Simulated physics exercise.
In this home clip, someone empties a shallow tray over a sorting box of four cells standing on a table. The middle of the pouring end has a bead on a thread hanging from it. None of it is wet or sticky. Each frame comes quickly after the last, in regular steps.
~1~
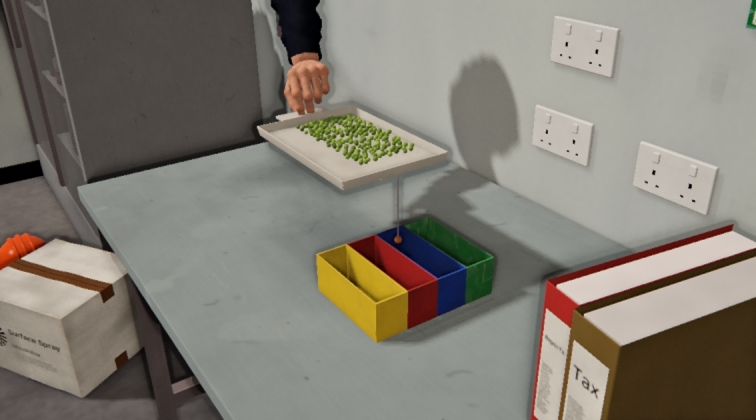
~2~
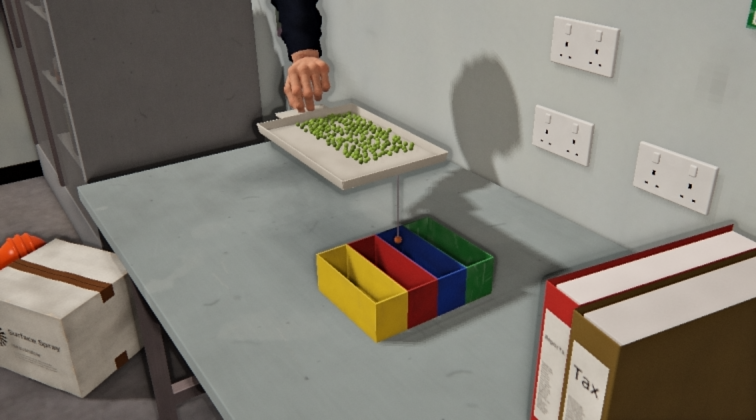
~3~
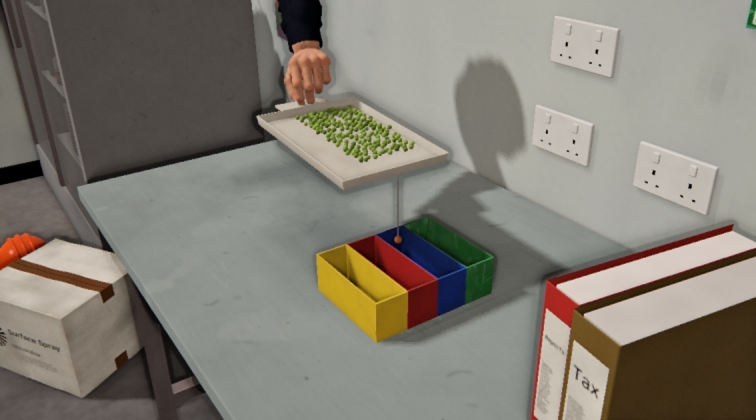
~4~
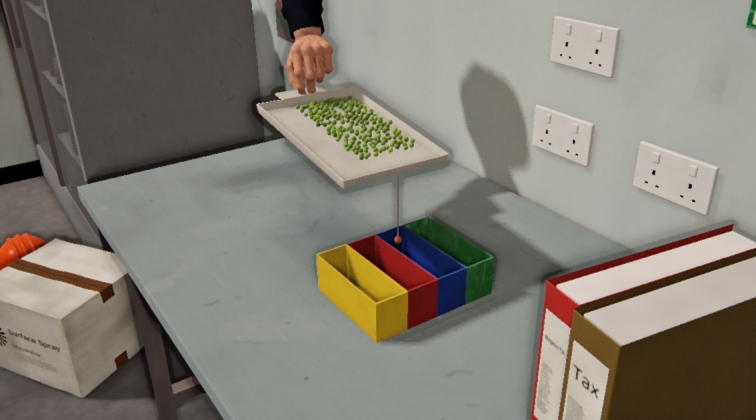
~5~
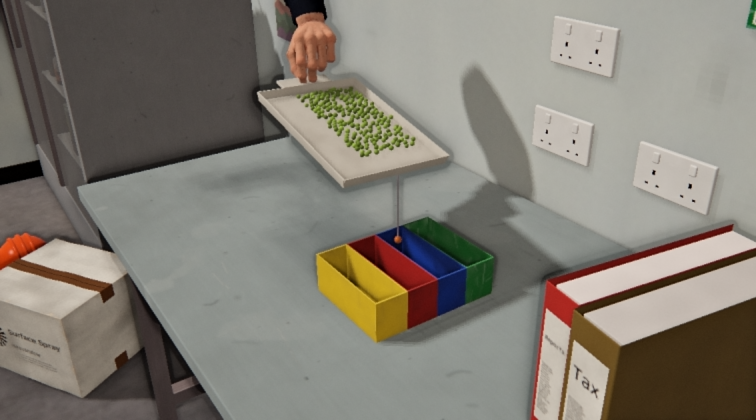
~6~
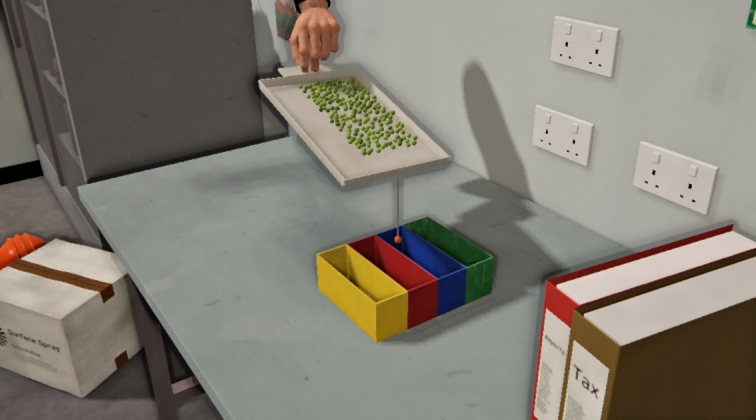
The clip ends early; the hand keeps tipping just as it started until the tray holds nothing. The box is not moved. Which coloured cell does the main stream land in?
The main stream lands in the green cell.
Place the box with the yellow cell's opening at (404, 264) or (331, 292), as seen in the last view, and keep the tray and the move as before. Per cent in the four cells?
100 per cent, then 30 per cent.
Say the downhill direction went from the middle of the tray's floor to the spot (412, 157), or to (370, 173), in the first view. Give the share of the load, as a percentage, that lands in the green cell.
You'd get 90 per cent the first time and 0 per cent the second time.
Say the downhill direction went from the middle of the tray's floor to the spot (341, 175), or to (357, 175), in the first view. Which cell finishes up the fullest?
First: Yellow, second: The yellow one.
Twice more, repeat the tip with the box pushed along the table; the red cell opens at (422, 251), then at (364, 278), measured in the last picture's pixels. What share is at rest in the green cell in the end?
Close to 10 in a hundred, then close to 30 in a hundred.
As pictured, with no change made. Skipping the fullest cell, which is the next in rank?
The runner-up is the blue cell.
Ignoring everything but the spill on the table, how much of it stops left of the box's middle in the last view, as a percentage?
I'd put it at close to 0 per cent.
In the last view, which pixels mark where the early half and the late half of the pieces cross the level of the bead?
First close to (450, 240), next close to (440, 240).
Soon after the last picture, tray tipped steeply; most on the tray; a small part in the green cell; a stray few in the blue cell; a small part falling or outside the box.
A little later, tray tipped past a quarter turn; about half on the tray; about a quarter in the green cell; a small part in the blue cell; a stray few in the red cell; about a quarter falling or outside the box.
Later still, tray tipped past a quarter turn; about half in the green cell; about a quarter in the blue cell; a small part in the red cell; a small part falling or outside the box.
At rest, tray tipped past a quarter turn; about half in the green cell; about a quarter in the blue cell; a small part in the red cell; none in the yellow cell; a small part outside the box.
